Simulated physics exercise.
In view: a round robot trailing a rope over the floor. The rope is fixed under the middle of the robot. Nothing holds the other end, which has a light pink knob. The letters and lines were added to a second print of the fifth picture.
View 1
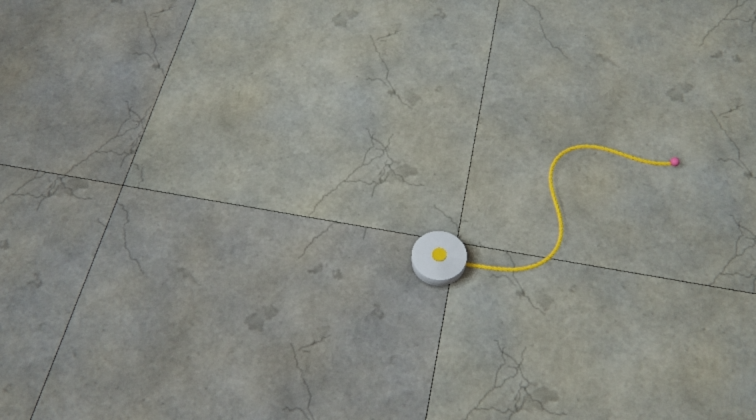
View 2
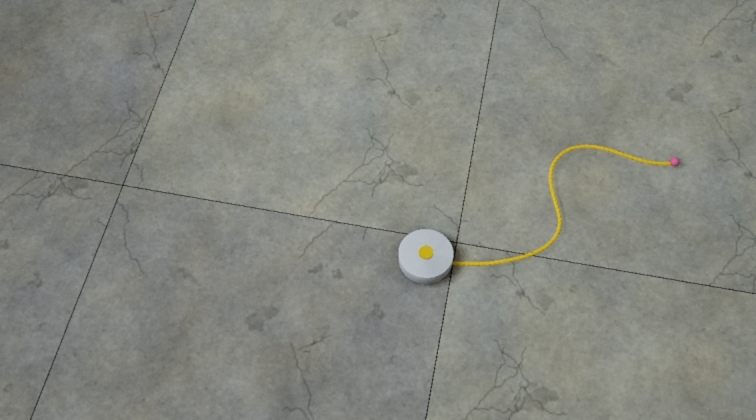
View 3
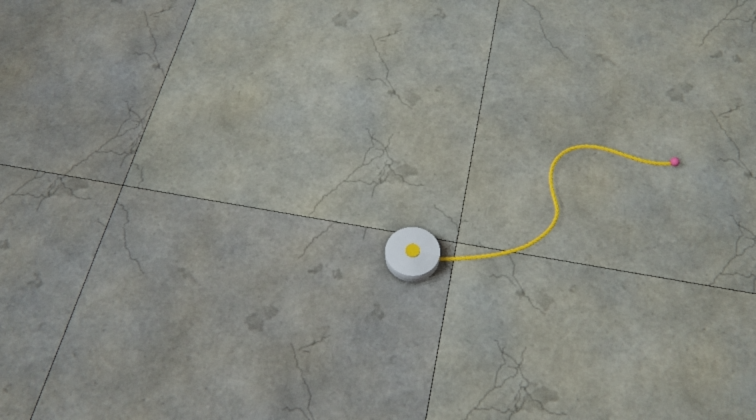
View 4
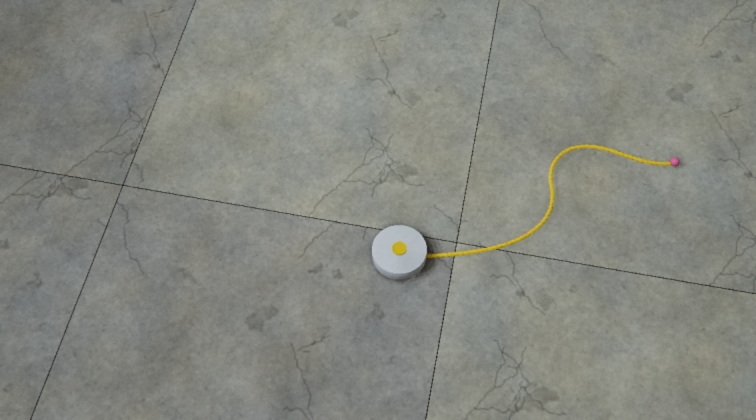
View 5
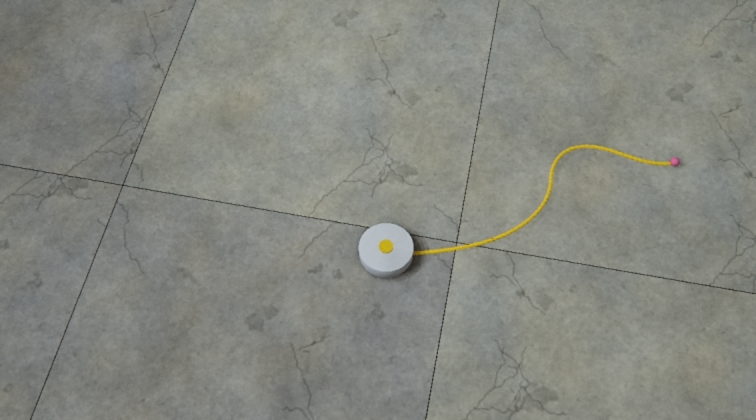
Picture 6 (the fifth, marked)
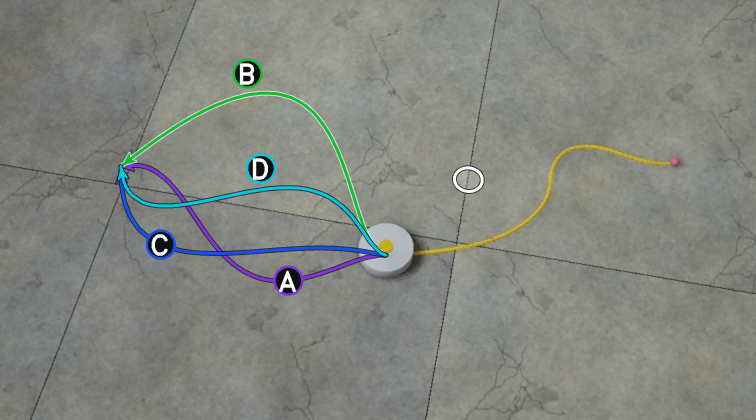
A round white robot with a yellow dot on top slid slowly left across gray floor tiles, drawing the near part of its yellow rope straighter while the pink-tipped far end stayed still.
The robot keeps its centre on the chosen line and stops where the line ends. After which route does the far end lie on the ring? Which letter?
Take D.
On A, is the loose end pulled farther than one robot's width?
On that route, yes.
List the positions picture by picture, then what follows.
Free end (675, 162); robot (439, 259), in the first picture.
Robot (426, 257); free end (675, 162), in the second picture.
Robot (412, 255); free end (675, 162), in the third picture.
Robot (399, 253); free end (675, 162), in the fourth picture.
Robot (386, 251); free end (675, 162), in the fifth picture.
On the copy, A from (386, 255) via (224, 256) to (121, 167); B from (386, 255) via (302, 103) to (123, 165); C from (386, 255) via (219, 253) to (121, 170); D from (386, 255) via (251, 191) to (121, 167); the ring at (468, 180).
On D. First, robot (298, 183), middle of the rope (478, 186), free end (647, 160).
Then, robot (174, 201), middle of the rope (357, 189), free end (530, 174).
Finally, robot (119, 162), middle of the rope (293, 192), free end (467, 178); the free end is on the ring.
By contrast, A leaves the free end at (467, 208); B leaves the free end at (464, 141); C leaves the free end at (459, 204).
